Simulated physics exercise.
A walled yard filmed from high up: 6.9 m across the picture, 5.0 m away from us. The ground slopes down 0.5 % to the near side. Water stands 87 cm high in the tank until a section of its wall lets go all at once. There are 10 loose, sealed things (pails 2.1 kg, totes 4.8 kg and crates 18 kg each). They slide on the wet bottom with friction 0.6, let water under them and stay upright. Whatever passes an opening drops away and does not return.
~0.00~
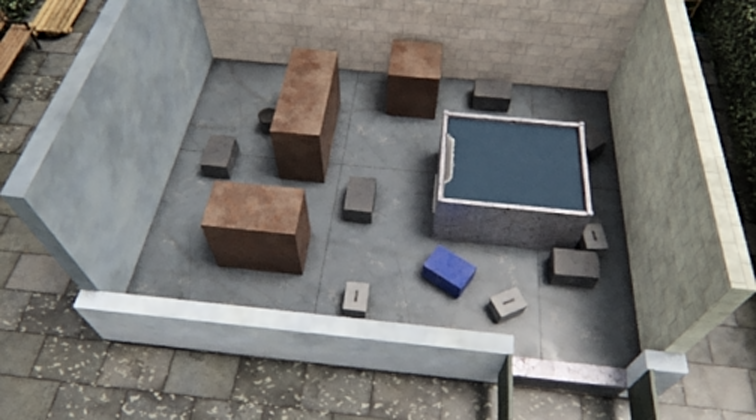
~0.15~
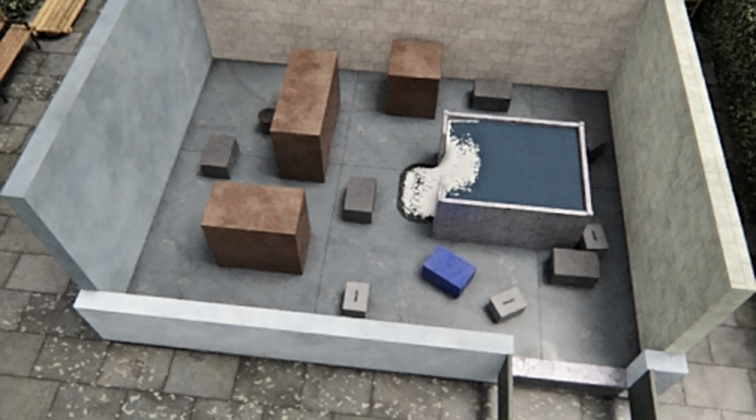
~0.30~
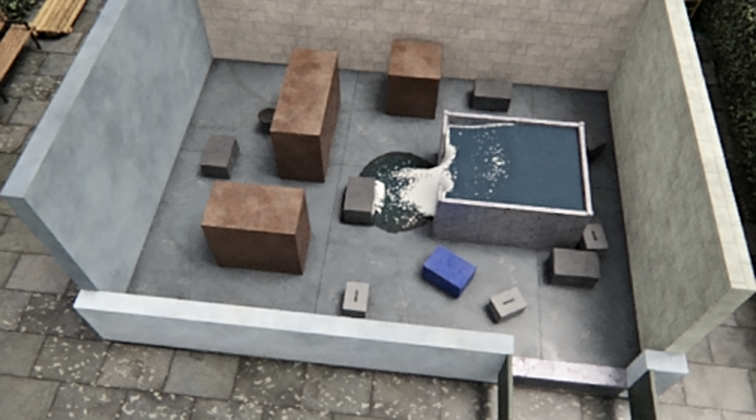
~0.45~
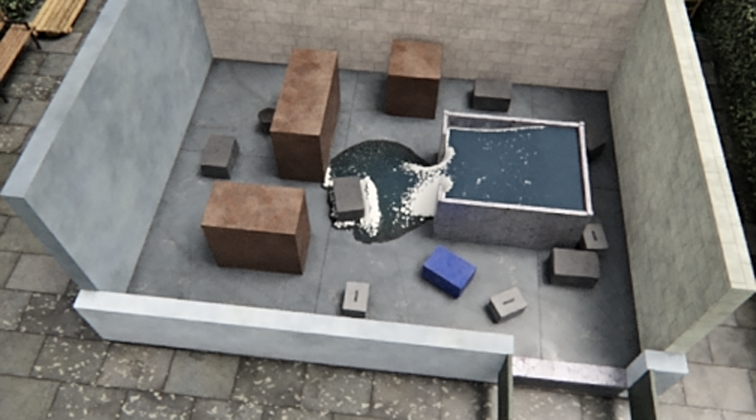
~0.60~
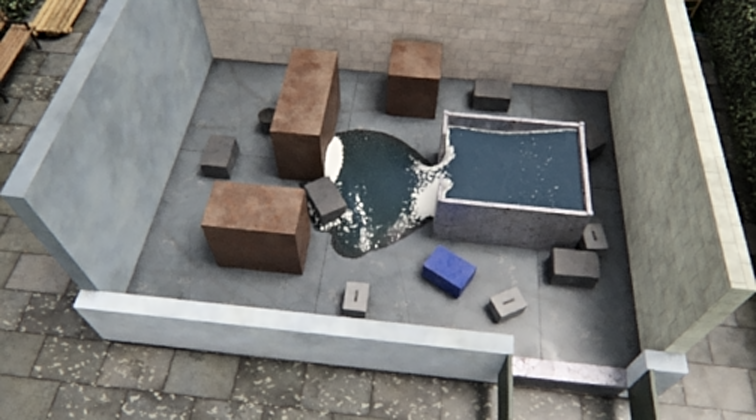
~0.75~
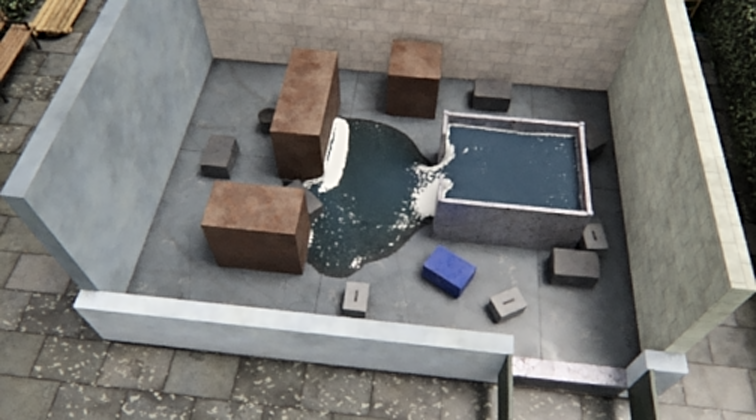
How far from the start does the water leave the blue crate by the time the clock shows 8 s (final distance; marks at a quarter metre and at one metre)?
The blue crate barely shifts.
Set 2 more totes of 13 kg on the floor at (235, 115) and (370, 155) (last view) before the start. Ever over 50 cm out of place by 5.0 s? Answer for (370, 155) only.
It is over.
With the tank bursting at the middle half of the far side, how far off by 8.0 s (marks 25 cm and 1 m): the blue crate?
Then the blue crate barely shifts.
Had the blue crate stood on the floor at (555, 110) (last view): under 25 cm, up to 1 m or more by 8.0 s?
It stays put.
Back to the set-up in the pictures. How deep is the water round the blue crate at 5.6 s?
About 2 cm.
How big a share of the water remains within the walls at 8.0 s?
Some 98 per cent remains.
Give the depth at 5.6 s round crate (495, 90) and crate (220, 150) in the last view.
About 3 and 11 cm.
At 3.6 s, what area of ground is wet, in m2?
Some 24 m2.
After 1.6 s the blue crate is near (450, 266), 0.0 m from its start, aground; 0 of 10 are out; 0 afloat.
After 3.6 s the blue crate is near (450, 266), 0.0 m from its start, aground; 0 of 10 are out; 2 afloat.
After 5.6 s the blue crate is near (450, 266), 0.0 m from its start, aground; 0 of 10 are out; 3 afloat.
After 8.0 s the blue crate is near (450, 266), 0.0 m from its start, aground; 0 of 10 are out; 5 afloat.
